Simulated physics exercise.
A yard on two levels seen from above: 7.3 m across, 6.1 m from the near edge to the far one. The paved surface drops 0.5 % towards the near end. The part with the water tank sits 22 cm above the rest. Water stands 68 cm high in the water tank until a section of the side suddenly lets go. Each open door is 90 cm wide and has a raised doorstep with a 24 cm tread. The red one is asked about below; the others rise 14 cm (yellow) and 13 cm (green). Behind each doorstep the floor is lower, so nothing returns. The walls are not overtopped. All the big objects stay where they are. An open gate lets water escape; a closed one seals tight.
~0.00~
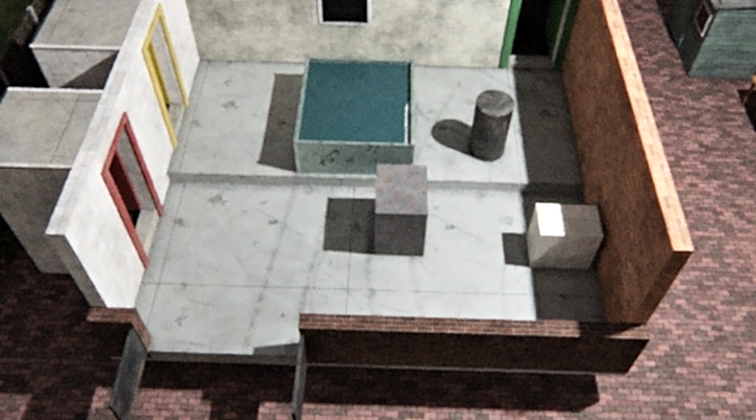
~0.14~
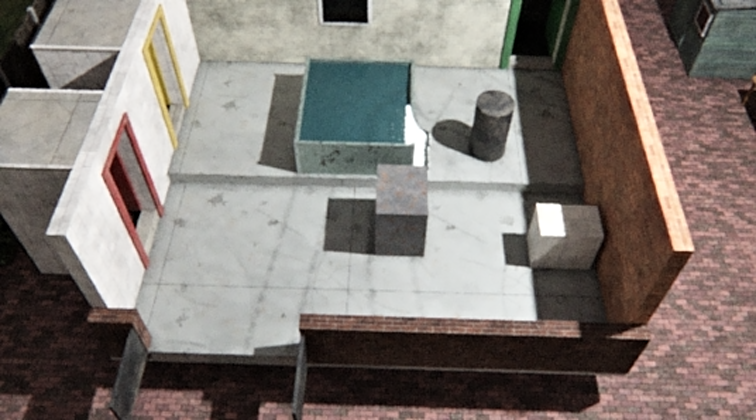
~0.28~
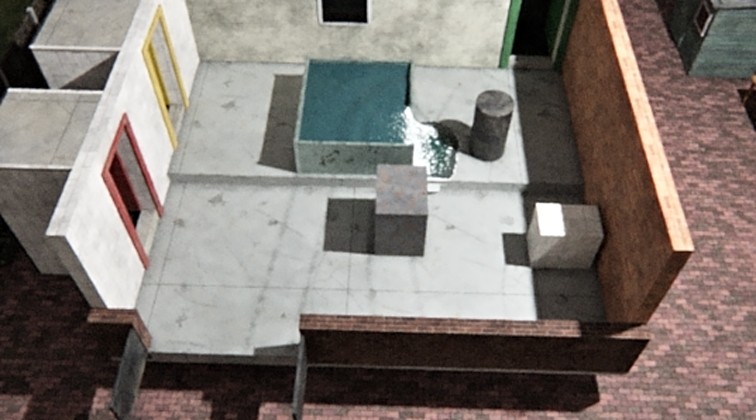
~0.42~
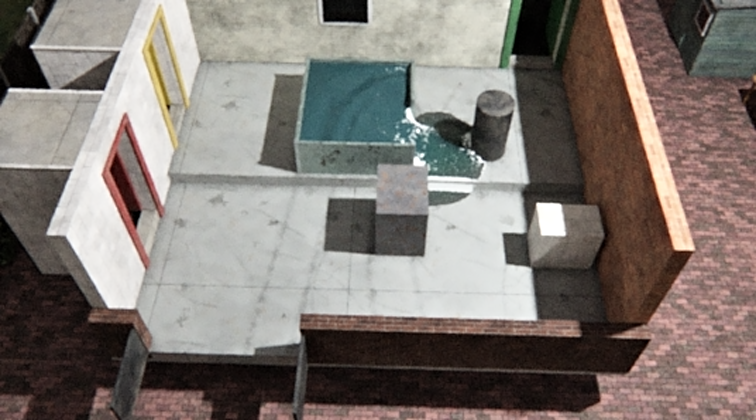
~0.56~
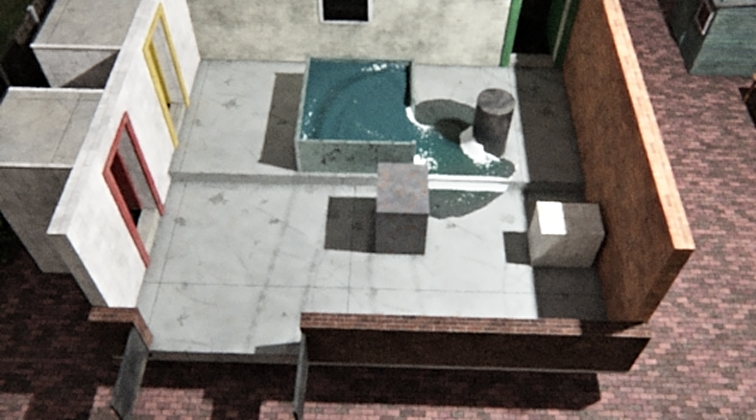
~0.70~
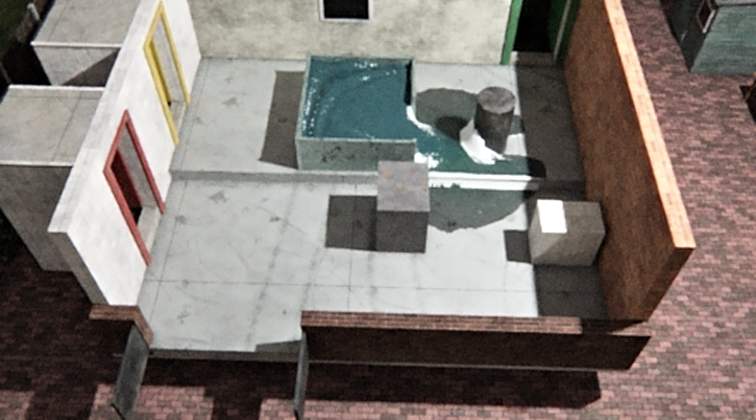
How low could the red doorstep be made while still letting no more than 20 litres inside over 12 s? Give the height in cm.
Some 8 cm above the ground.
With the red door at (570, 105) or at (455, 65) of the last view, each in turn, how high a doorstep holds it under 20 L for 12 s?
Roughly 9.0 and 9.5 cm.
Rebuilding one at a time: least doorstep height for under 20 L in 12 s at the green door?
About 13.5 cm at green.
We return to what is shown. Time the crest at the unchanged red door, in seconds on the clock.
Around 10.5 s.
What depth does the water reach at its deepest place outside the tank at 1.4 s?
Up to some 48 cm.
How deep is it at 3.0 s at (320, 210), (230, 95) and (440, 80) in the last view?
Roughly 0, 0 and 3 cm, in turn.
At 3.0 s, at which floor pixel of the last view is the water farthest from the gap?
Around (609, 347).
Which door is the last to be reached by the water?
It is the yellow one.
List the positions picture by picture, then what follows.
The first frame shows still water, 68 cm deep, in the water tank at (357, 102); the red door at (137, 200) is dry.
In the second frame, water pours out at (410, 144) and has run 0.3 m, to a hidden place; about 10 cm deep outside, 68 cm at the back.
In the third frame, water pours out at (410, 144) and has run 0.8 m, to (454, 153); about 11 cm deep outside, 68 cm at the back.
In the fourth frame, water pours out at (410, 145) and has run 1.2 m, to (479, 168); about 9 cm deep outside, 68 cm at the back.
In the fifth frame, the front is at (510, 170), 1.8 m from the gap at (411, 143); 2.9 m2 of floor is wet, 66 cm left at the back.
In the sixth frame, the gap is at (411, 141), the front 2.3 m out at (542, 169); the back of the water tank holds 60 cm; the red door at (139, 198), 4.7 m from the gap, is still 4.5 m from the nearest water.
After 1.4 s water covers 25 % of the floor, deepest (48 cm) near (465, 147); it has not reached the red door.
After 3.0 s water covers 35 % of the floor, deepest (33 cm) near (522, 228); it has not reached the red door.
After 12.0 s water covers 90 % of the floor, deepest (14 cm) near (554, 229); 10 cm at the red door, 0 litres in over its 23 cm doorstep.
At the red door as built, the water arrived by 6.5 s and peaked near 12 cm at 10.4 s.
Run again over the same 12 s with other heights there, 32 litres in over 7 cm, 4 litres over 10 cm. The limit of 20 litres is kept from about 8 cm up.
